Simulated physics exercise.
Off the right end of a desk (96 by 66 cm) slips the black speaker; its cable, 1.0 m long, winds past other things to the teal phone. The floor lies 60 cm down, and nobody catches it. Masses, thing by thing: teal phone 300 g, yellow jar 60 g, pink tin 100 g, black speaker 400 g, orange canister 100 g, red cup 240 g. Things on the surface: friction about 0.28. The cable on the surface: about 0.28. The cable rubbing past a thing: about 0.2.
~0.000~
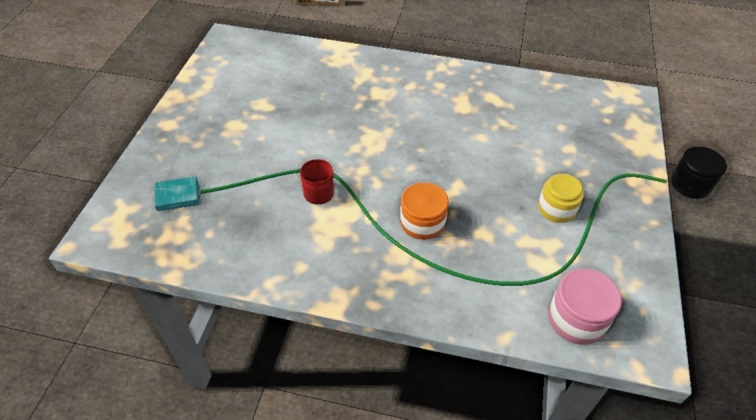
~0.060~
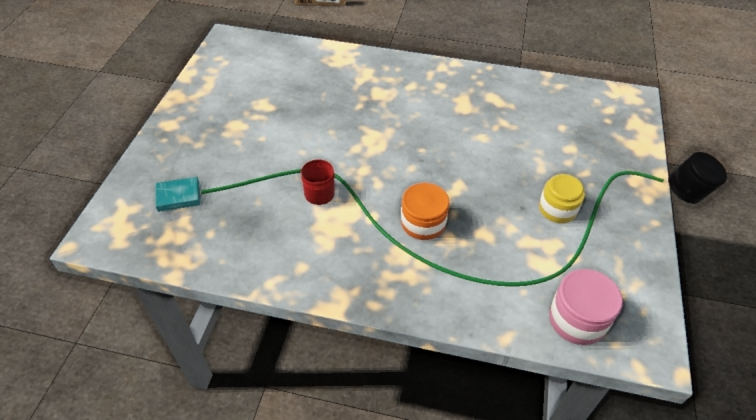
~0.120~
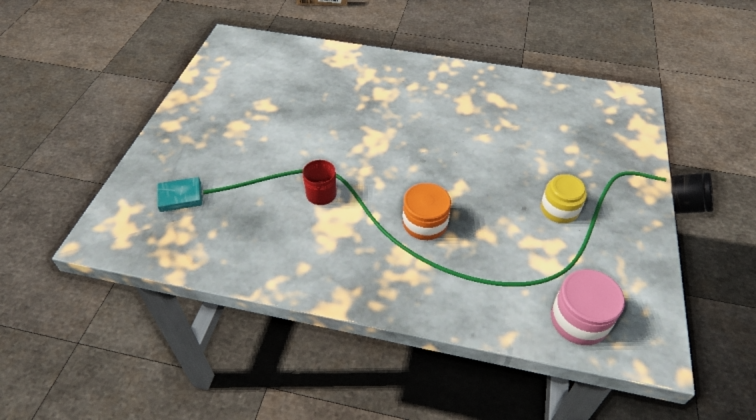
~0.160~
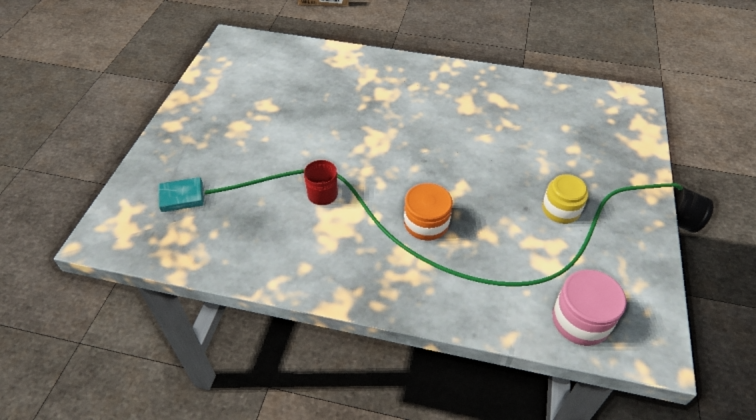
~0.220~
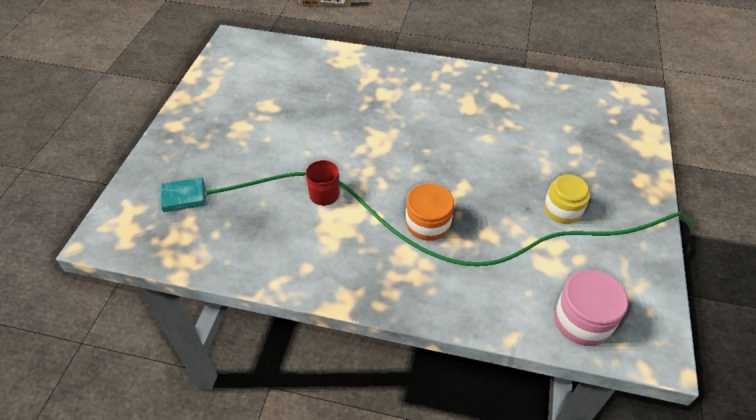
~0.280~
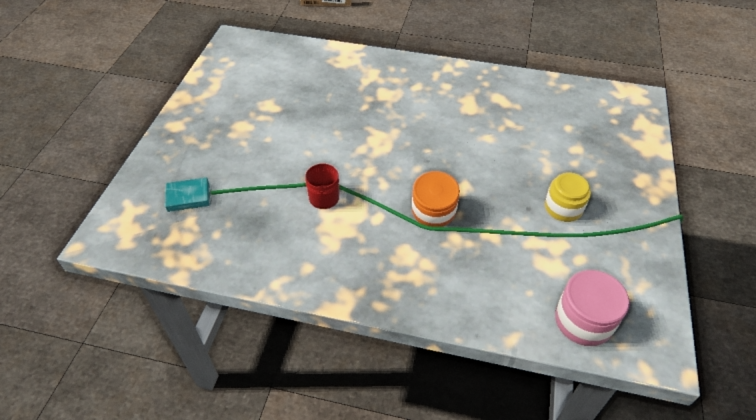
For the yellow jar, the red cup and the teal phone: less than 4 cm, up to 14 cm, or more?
In order: The yellow jar moves a moderate way; the red cup moves a moderate way; the teal phone ends far away.
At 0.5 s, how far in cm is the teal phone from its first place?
Roughly 22 cm.
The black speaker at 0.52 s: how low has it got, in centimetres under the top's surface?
50 cm.
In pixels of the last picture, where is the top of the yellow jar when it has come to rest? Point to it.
You'll find it close to (573, 153) in the last picture.
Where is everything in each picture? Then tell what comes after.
Yellow jar (566, 185); red cup (317, 171); teal phone (176, 191); cable runs through (614, 180) (571, 262) (448, 271) (361, 206) (266, 178), in the first picture.
Black speaker (705, 166); cable runs through (612, 179) (449, 272) (267, 178), in the second picture.
Black speaker (692, 193); cable runs through (614, 179) (450, 272) (268, 178), in the third picture.
Black speaker (686, 209); cable runs through (631, 188) (452, 272) (270, 178), in the fourth picture.
Black speaker (670, 241); cable runs through (470, 264) (272, 179), in the fifth picture.
Yellow jar (573, 184); red cup (322, 175); teal phone (186, 191); cable runs through (629, 230) (502, 232) (389, 210) (277, 187), in the sixth picture.
After 0.5 s, the cable's tail end at (339, 199); teal phone 23 cm off its start, red cup 9 cm off its start, yellow jar 8 cm off its start.
After 0.7 s, the cable's tail end at (451, 195); teal phone 41 cm off its start, red cup 9 cm off its start, yellow jar 8 cm off its start.
After 1.0 s, the cable's tail end at (487, 195); teal phone 48 cm off its start at (466, 191), red cup 9 cm off its start at (315, 213), yellow jar 8 cm off its start at (572, 153).
After 1.2 s, the cable's tail end at (487, 195); teal phone 48 cm off its start, red cup 9 cm off its start, yellow jar 8 cm off its start.
After 2.4 s, the cable's tail end at (487, 195); teal phone 48 cm off its start at (466, 191), red cup 9 cm off its start at (315, 213), yellow jar 8 cm off its start at (573, 153), orange canister over the edge.
